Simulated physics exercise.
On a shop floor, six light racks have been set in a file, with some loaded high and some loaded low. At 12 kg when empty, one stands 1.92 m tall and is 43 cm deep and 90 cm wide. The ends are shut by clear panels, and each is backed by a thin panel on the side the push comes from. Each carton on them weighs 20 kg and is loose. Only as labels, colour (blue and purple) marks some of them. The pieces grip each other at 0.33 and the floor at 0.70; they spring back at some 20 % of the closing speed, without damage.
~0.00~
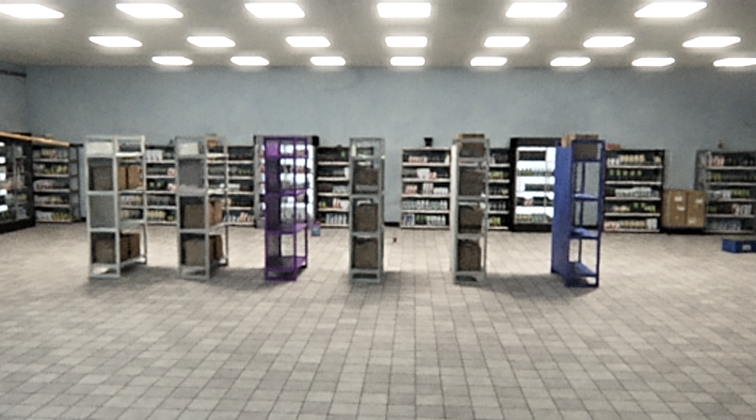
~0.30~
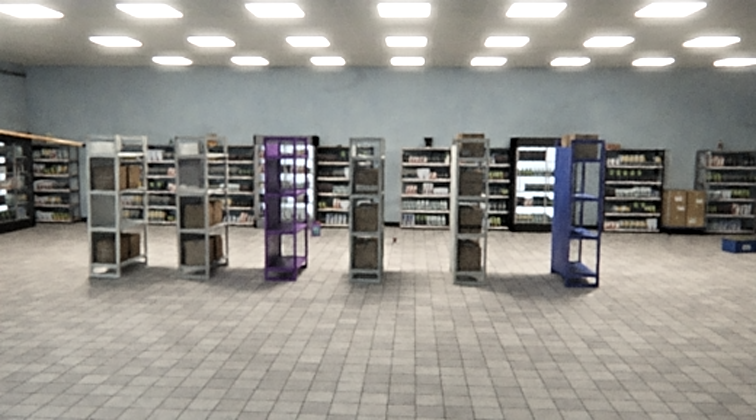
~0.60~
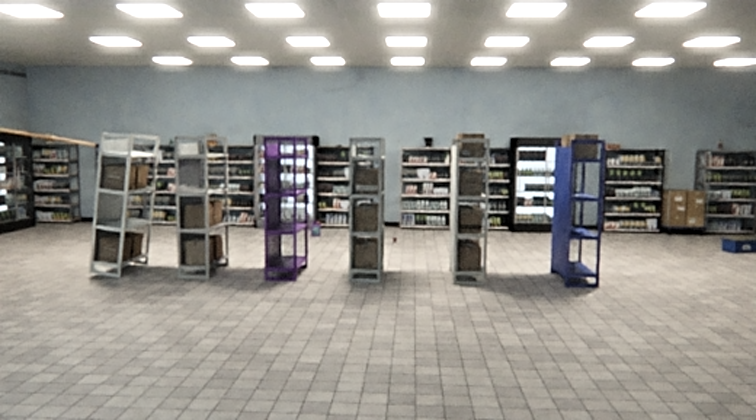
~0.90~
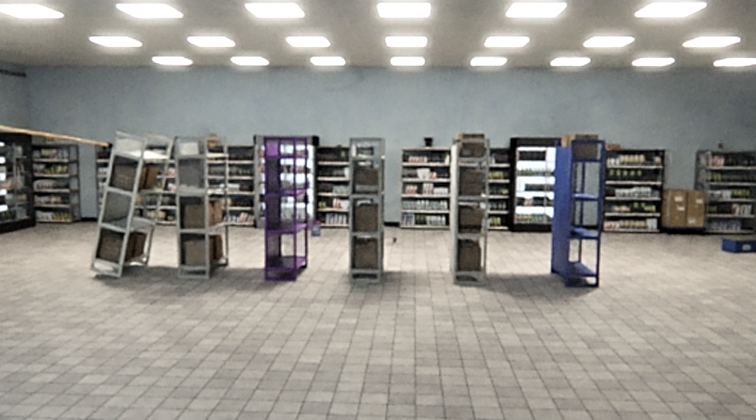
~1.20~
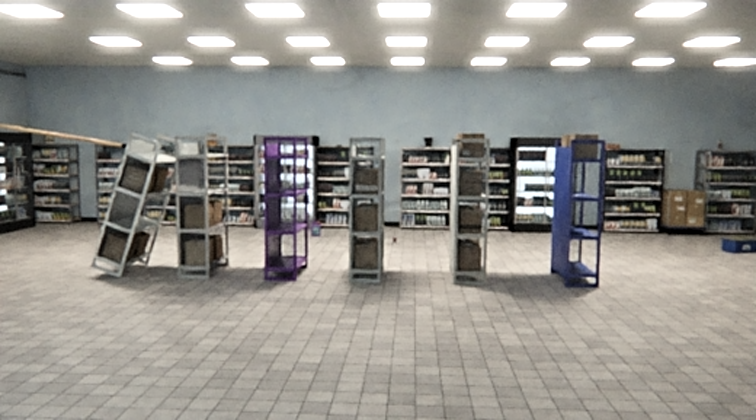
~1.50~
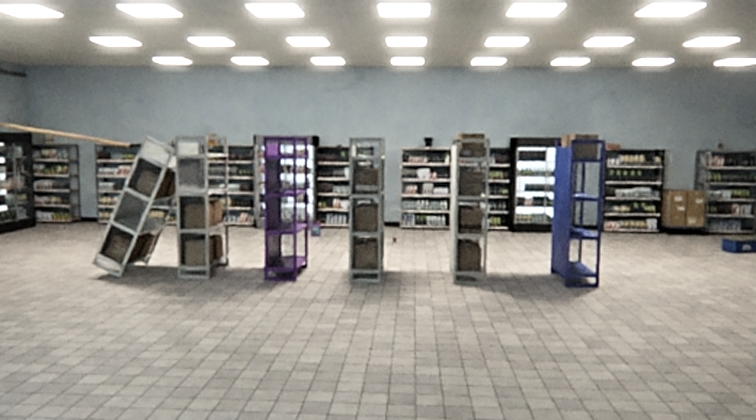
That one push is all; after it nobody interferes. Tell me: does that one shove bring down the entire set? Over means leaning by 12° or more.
No.
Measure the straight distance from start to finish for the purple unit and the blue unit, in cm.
Distances: Purple 50, blue 0 (cm).
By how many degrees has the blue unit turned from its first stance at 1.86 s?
Angle from initial pose, roughly 0 deg - estimate.
By 1.86 s, 2 cartons spilt or dropped; none of the 5 other units over, 1 disturbed.
By 2.38 s, 4 cartons spilt or dropped; 1 of the 5 other units over; purple unit tilted 4°.
By 2.80 s, 6 cartons spilt or dropped; 2 of the 5 other units over; purple unit tilted 21°.
By 3.46 s, 8 cartons spilt or dropped; 2 of the 5 other units over; purple unit tilted 13°.
When it is over (5.3 s), 8 cartons spilt or dropped; 2 of the 5 other units over; purple unit tilted 13°; blue unit unmoved. Three left standing. In pixels of the last frame, middles, purple unit near (322, 205), blue unit near (576, 211).
